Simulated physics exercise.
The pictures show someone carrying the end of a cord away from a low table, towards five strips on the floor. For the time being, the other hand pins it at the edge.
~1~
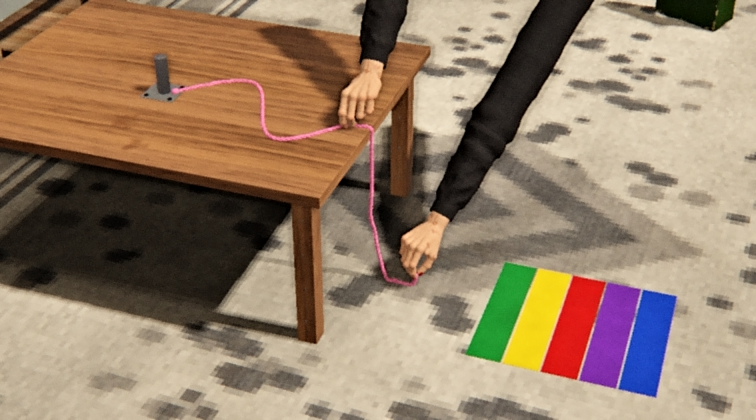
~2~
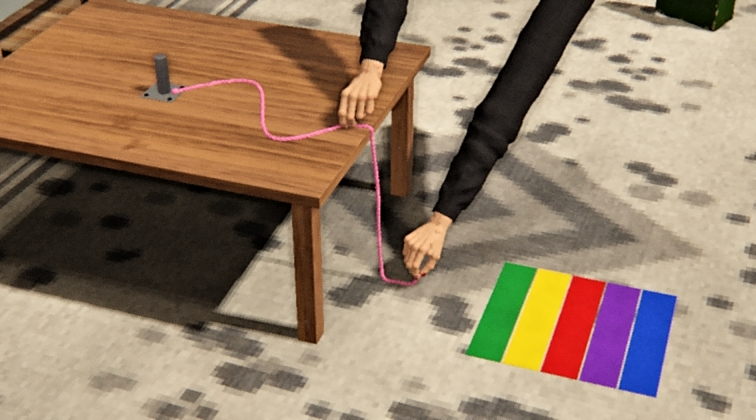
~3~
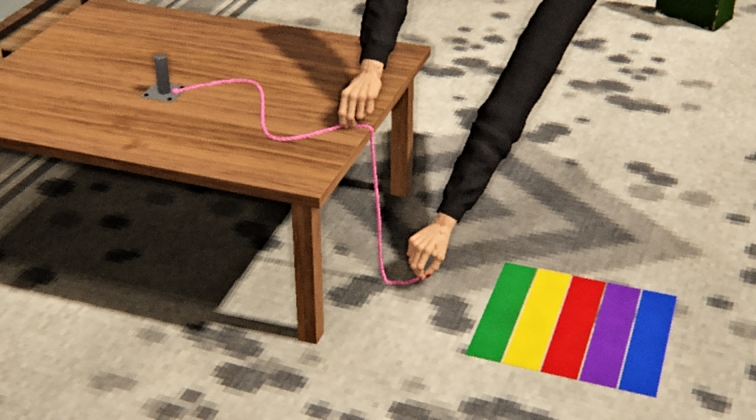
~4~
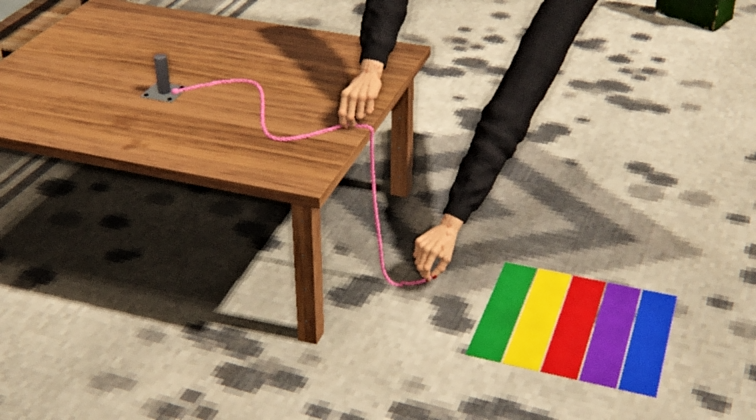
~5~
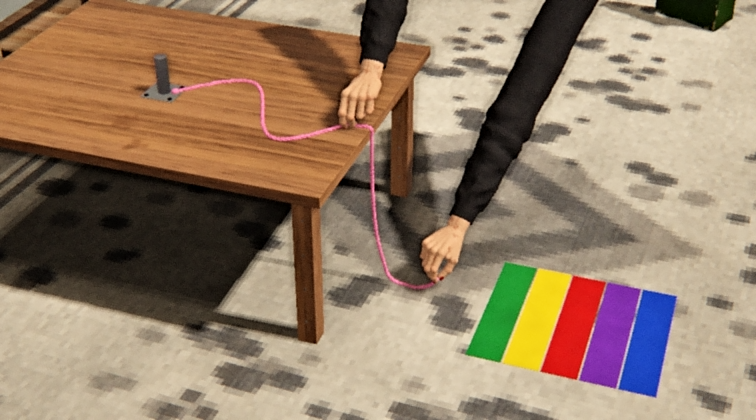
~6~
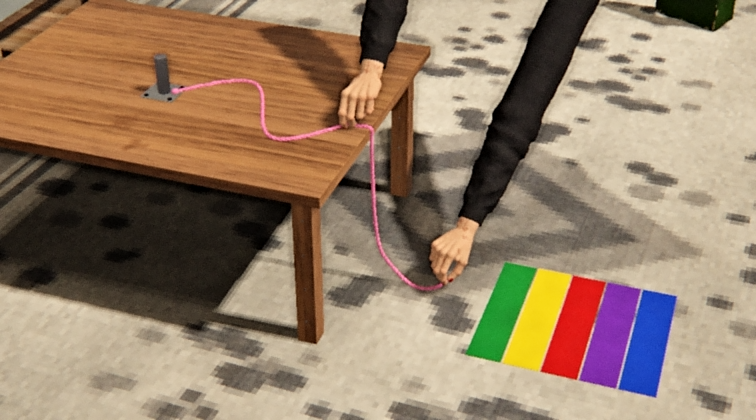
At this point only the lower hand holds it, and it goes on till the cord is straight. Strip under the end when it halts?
Blue strip.
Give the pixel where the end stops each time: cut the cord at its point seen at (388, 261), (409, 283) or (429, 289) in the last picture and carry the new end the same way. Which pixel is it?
I'd put it around (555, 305) for the first cut, (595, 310) for the second and (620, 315) for the third.
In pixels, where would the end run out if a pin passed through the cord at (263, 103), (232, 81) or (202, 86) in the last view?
Results: (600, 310); (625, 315); (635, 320).
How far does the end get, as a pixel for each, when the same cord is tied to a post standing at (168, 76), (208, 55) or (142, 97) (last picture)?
You'd find it around (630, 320), then (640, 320), and finally (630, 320).
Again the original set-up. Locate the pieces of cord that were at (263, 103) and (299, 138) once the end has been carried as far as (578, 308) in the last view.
Roughly (293, 116) for one and roughly (375, 150) for the other.
A little later, end near (578, 308); over red.
Next, end near (623, 317); over purple.
When it is tight, end near (649, 322); over blue. It gets as far as the blue strip.
